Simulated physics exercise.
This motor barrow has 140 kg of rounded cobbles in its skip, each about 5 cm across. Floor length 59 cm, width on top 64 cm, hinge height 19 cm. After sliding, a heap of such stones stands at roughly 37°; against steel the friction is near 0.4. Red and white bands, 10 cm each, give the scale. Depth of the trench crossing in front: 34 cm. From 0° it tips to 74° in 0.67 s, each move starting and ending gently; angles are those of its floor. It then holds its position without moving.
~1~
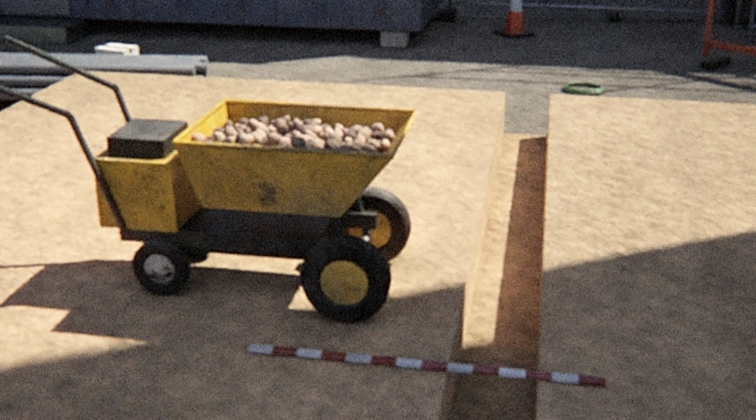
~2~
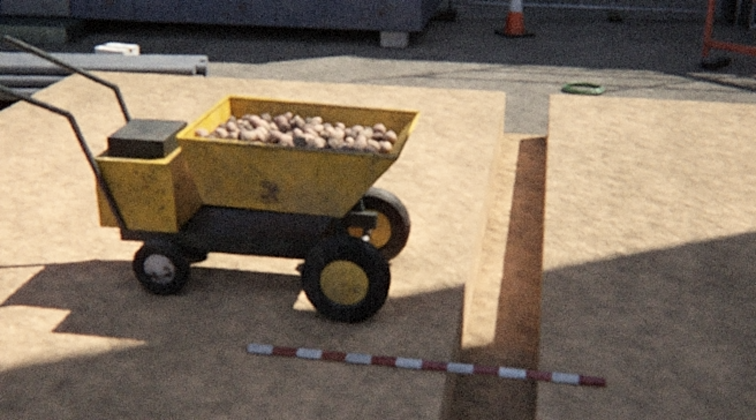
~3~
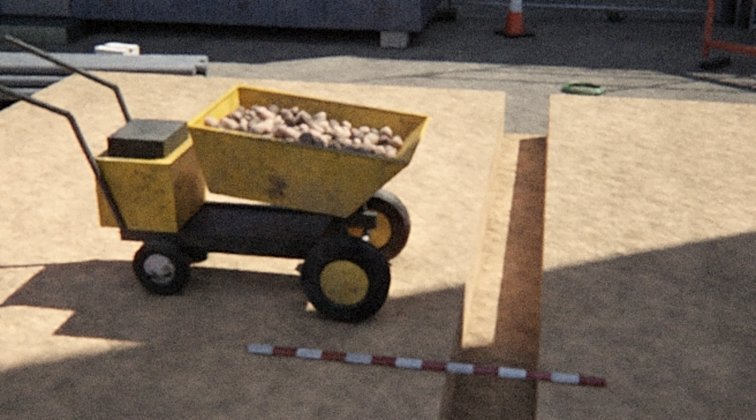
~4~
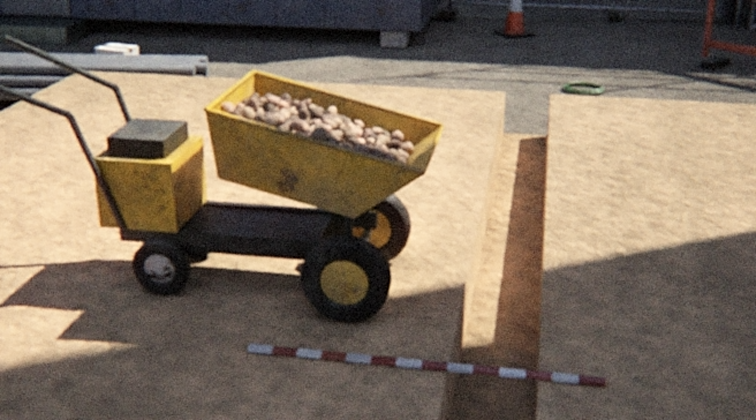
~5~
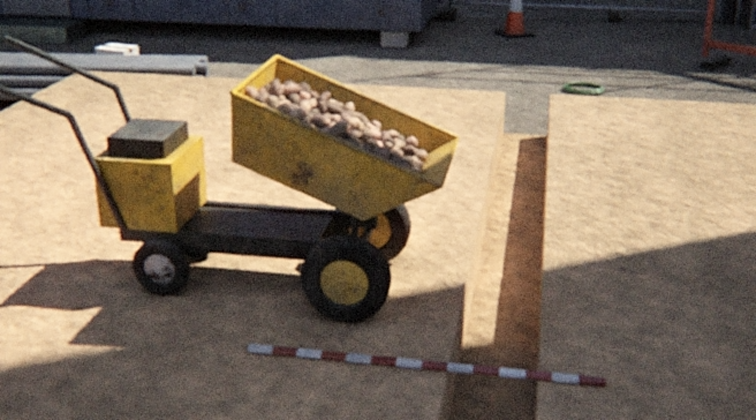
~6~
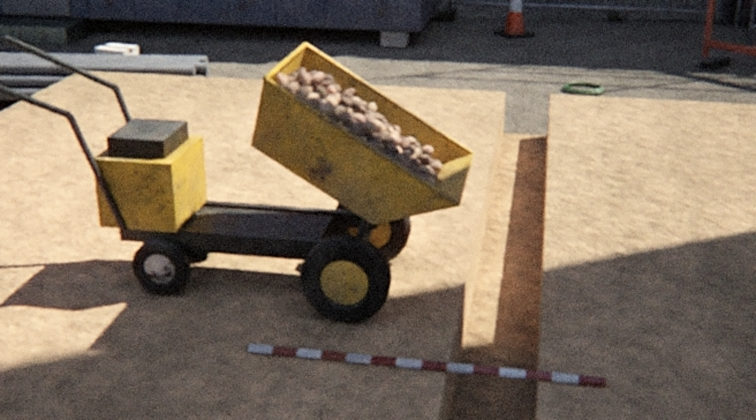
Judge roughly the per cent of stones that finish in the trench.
An estimated 46 per cent finish in the trench.
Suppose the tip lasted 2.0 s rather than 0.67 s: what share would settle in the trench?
Roughly 65 per cent would.
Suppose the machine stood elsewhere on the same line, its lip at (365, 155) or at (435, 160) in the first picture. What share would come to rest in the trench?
It'd be around 70 per cent and after that around 15 per cent.
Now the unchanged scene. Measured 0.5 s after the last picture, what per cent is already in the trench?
Some 20 per cent.
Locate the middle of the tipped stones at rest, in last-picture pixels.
Middle at around (564, 302), I'd say.
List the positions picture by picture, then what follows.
In the first picture, the skip is at 0°, its lip at (394, 156); the top of the load is at (297, 130).
The second picture shows lip at (398, 158), floor tilted 2°, highest stones at (286, 127).
The third picture shows lip at (409, 163), floor tilted 6°, highest stones at (272, 118).
The fourth picture shows lip at (424, 173), floor tilted 13°, highest stones at (273, 107).
The fifth picture shows lip at (442, 187), floor tilted 22°, highest stones at (283, 92).
In the sixth picture, the skip is at 31°, its lip at (459, 205); the top of the load is at (302, 83).
Then, 0.2 s after the last picture the floor is at 62°, 100 % in the skip; the foremost stones are at (478, 237).
Then, 0.5 s after the last picture the floor is at 74°, 61 % in the skip, 18 % in the trench, 21 % past the trench; the foremost stones are at (589, 303).
Then, 0.8 s after the last picture the floor is at 74°, 10 % in the skip, 35 % in the trench, 55 % past the trench; the foremost stones are past the picture's edge.
Then, 2.8 s after the last picture the floor is at 74°, 0 % in the skip, 46 % in the trench, 54 % past the trench; the foremost stones are past the picture's edge.
